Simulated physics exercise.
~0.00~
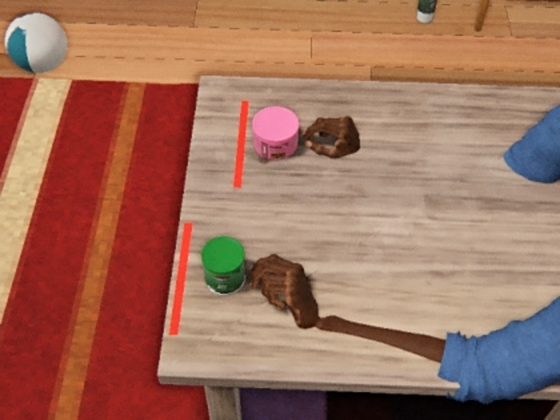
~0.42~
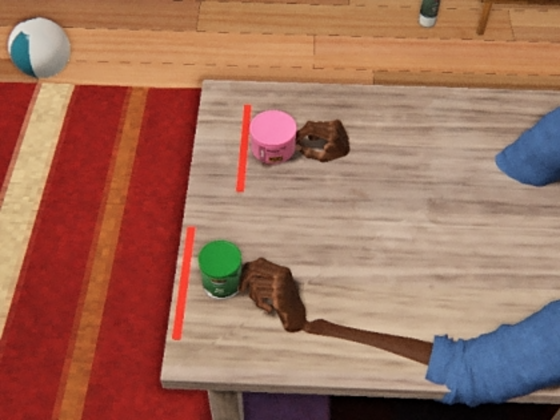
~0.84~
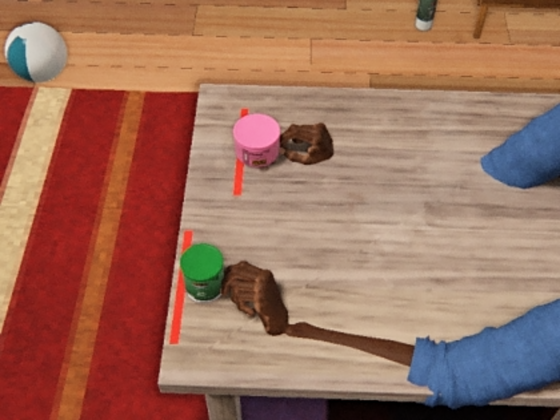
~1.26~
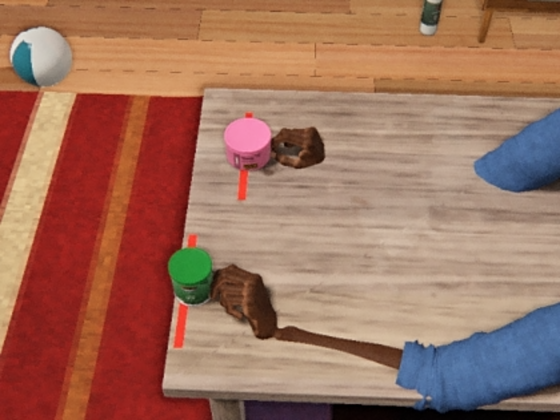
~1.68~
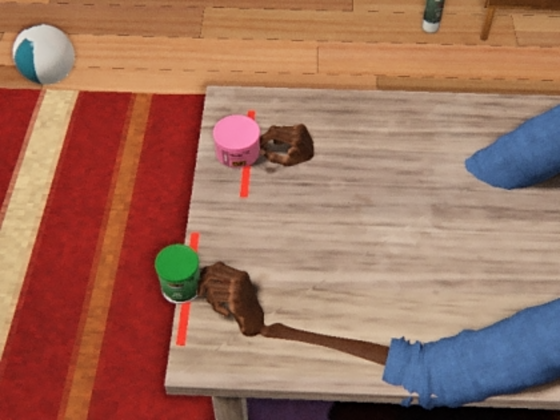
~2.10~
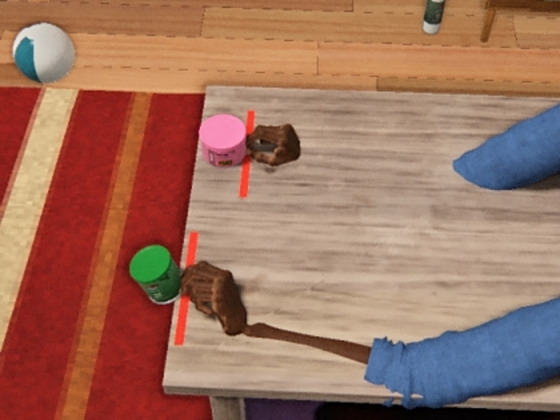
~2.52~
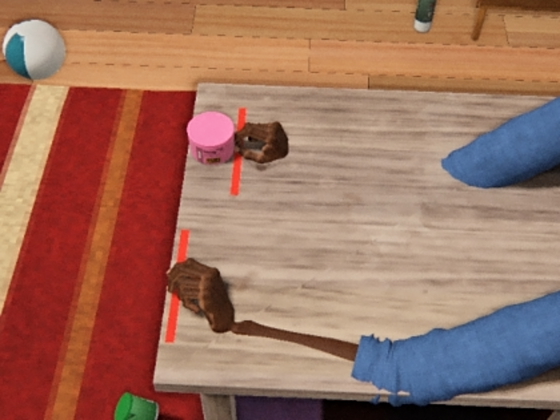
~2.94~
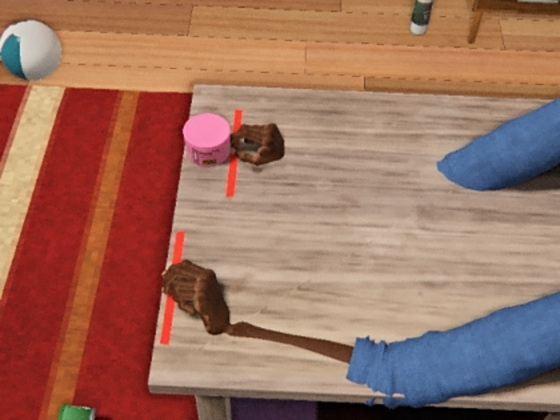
Two brown hands push a pink tub and green pot left until the pot falls off.
